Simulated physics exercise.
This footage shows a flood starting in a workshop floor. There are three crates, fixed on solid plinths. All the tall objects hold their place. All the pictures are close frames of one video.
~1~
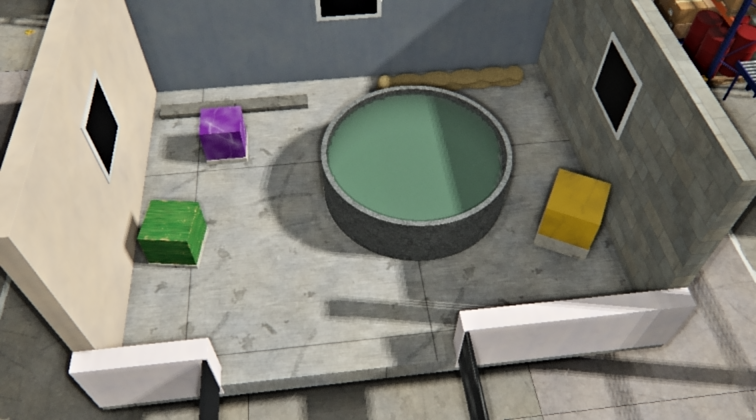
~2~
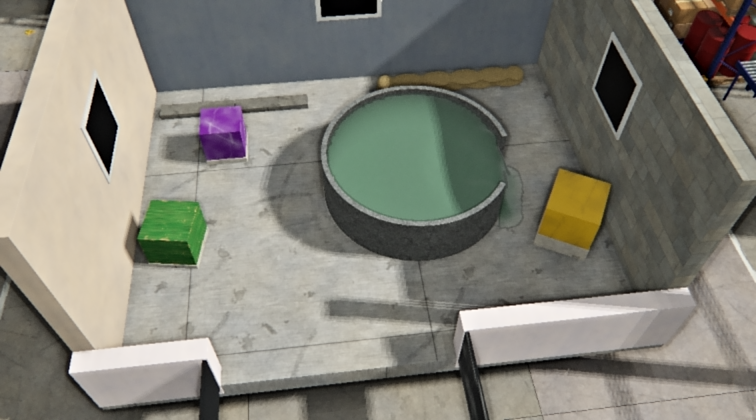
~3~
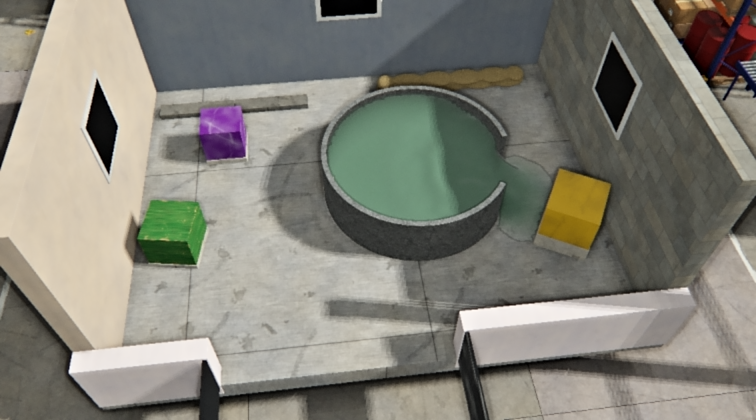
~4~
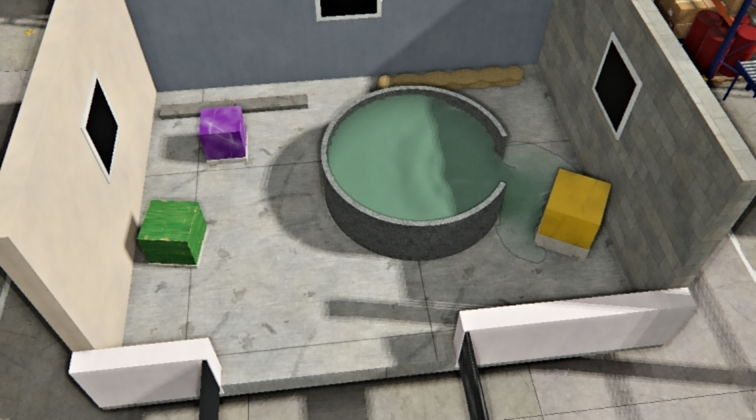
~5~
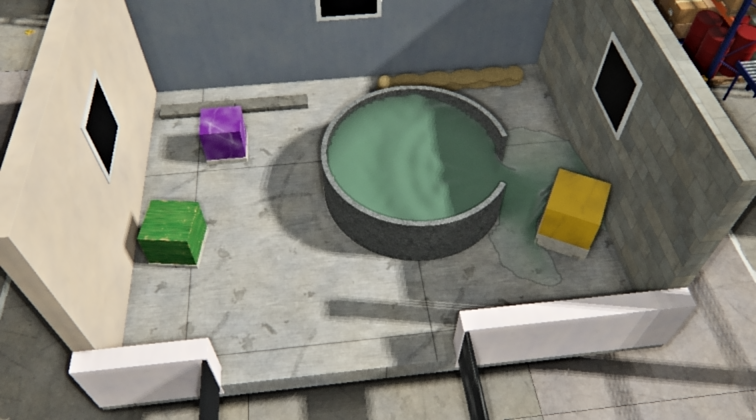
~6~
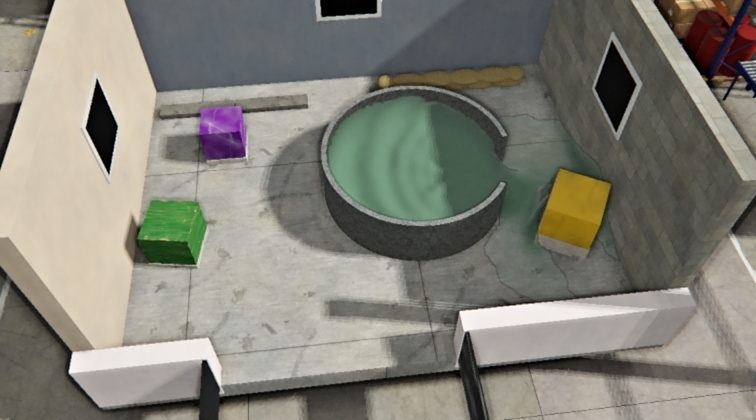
A round tank of green water opened at a gap on its right side, and water poured out and spread across the floor around the yellow crate, while the green and purple crates stayed still.
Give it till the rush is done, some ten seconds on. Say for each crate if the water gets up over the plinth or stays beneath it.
One by one: Green crate: Becomes wet; yellow crate: Becomes wet; purple crate: Becomes wet.
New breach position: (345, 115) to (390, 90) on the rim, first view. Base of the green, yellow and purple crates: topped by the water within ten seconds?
Result: Green crate gets overtopped, yellow crate is left untouched, purple crate gets overtopped.
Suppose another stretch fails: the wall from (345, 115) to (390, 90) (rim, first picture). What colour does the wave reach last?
The yellow crate comes last.
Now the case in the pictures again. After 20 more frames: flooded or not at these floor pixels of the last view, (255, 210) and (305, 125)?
Dry, wet.
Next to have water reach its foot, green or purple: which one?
The one in purple.
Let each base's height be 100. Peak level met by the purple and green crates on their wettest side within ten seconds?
Peak levels: Approx. 180 % then 240 %.
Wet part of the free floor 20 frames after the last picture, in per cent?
About 55 in a hundred.
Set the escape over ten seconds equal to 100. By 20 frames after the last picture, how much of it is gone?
About 20 per cent.
A moment on, water covers 25 % of the floor; the green crate not reached, the yellow crate water round its plinth, the purple crate not reached.
Next, water covers 35 % of the floor; the green crate not reached, the yellow crate water round its plinth, the purple crate not reached.
Then, water covers 55 % of the floor; the green crate not reached, the yellow crate water round its plinth, the purple crate water round its plinth.
Later, water covers 95 % of the floor; the green crate water round its plinth, the yellow crate water round its plinth, the purple crate water round its plinth.
In the end, water covers 95 % of the floor; the green crate was topped, the yellow crate was topped, the purple crate was topped.
